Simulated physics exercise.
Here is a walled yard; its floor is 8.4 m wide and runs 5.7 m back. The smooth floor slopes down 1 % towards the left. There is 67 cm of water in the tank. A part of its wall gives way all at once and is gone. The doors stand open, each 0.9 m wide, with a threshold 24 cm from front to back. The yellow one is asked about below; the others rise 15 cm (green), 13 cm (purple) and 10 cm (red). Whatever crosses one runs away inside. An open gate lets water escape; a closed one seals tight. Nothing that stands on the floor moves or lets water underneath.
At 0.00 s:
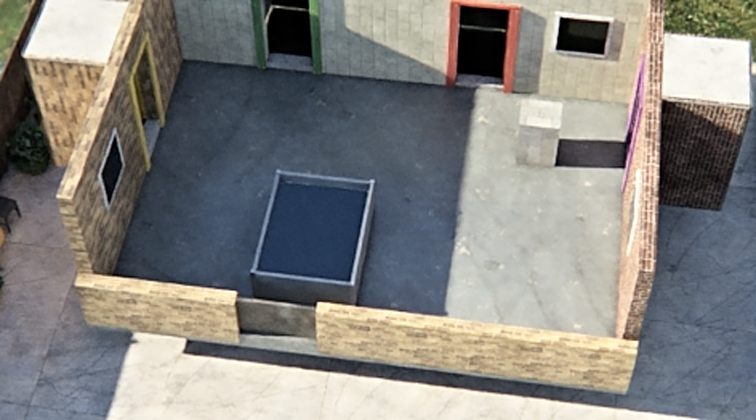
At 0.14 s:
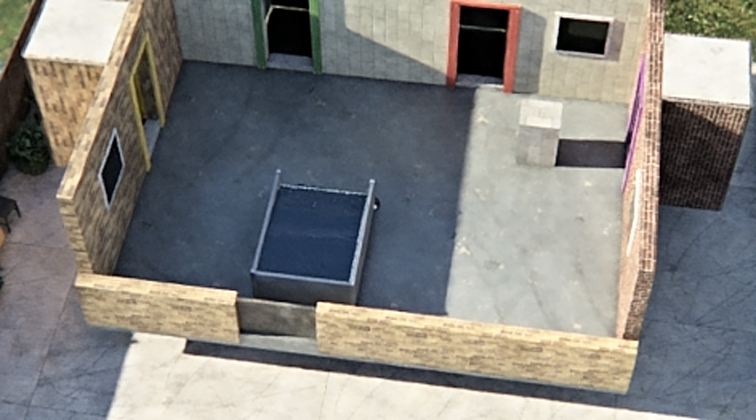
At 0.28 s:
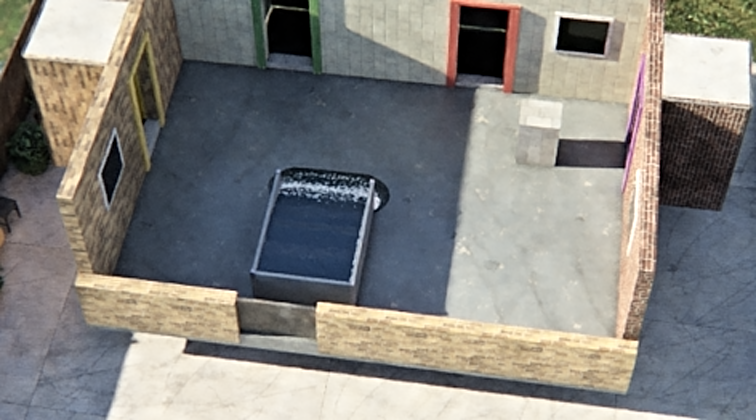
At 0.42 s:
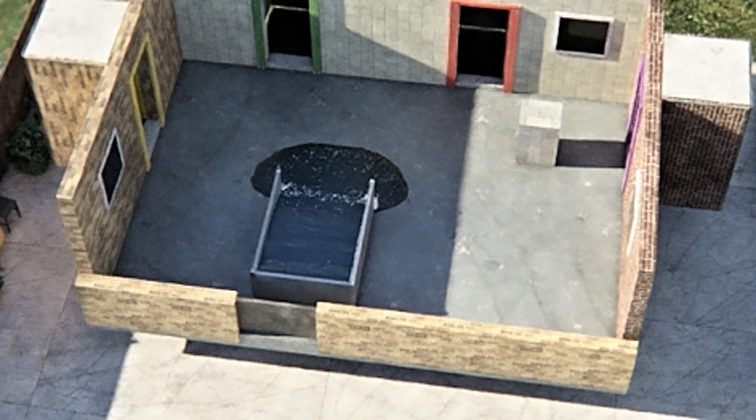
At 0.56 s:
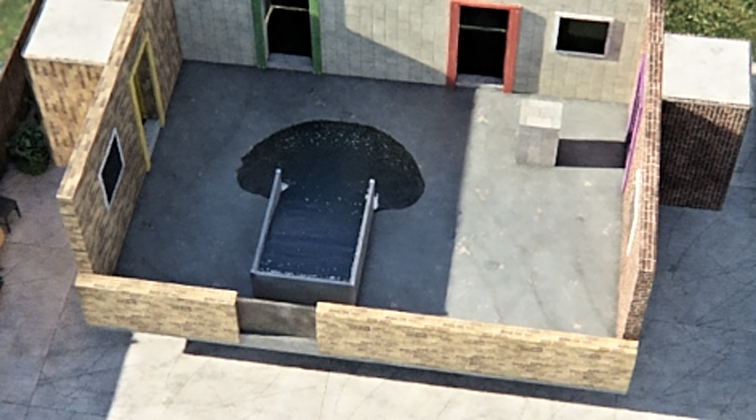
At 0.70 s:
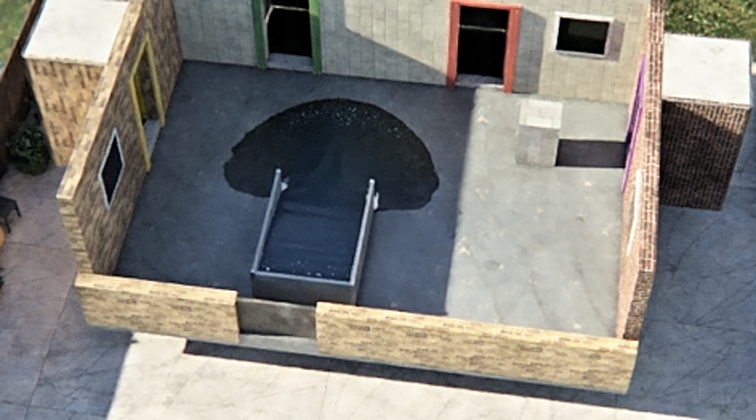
In a walled yard with colored door surrounds, the far side of a tank of dark water suddenly vanished, and water poured out across the floor, spreading into a wide, rounded pool.
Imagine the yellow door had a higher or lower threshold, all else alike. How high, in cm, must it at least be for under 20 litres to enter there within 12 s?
Close to 6 cm is just enough.
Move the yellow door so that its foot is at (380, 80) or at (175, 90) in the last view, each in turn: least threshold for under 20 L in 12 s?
Roughly 24 and 21 cm.
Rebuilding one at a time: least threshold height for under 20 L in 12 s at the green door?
Roughly 20 cm at green.
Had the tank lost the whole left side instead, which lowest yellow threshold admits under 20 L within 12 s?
Some 14.0 cm.
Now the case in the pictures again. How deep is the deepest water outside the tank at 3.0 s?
Up to some 33 cm.
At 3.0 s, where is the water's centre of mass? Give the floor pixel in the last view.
Around (335, 143).
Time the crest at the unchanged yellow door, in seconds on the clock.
At about 3.4 s.
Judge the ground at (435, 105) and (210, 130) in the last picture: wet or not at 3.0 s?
In turn: Wet, flooded.
After 1.4 s water covers 30 % of the floor, deepest (32 cm) near (342, 79); it has not reached the yellow door.
After 3.0 s water covers 40 % of the floor, deepest (33 cm) near (183, 63); 2 cm at the yellow door, 0 litres in over its 23 cm threshold.
After 12.0 s water covers 95 % of the floor, deepest (12 cm) near (144, 180); 6 cm at the yellow door, 0 litres in over its 23 cm threshold.
At the yellow door as built, the water arrived by 2.5 s and peaked near 10 cm at 3.4 s.
Run again over the same 12 s with other heights there, 37 litres in over 5 cm, 12 litres over 7 cm. The limit of 20 litres is kept from about 6 cm up.
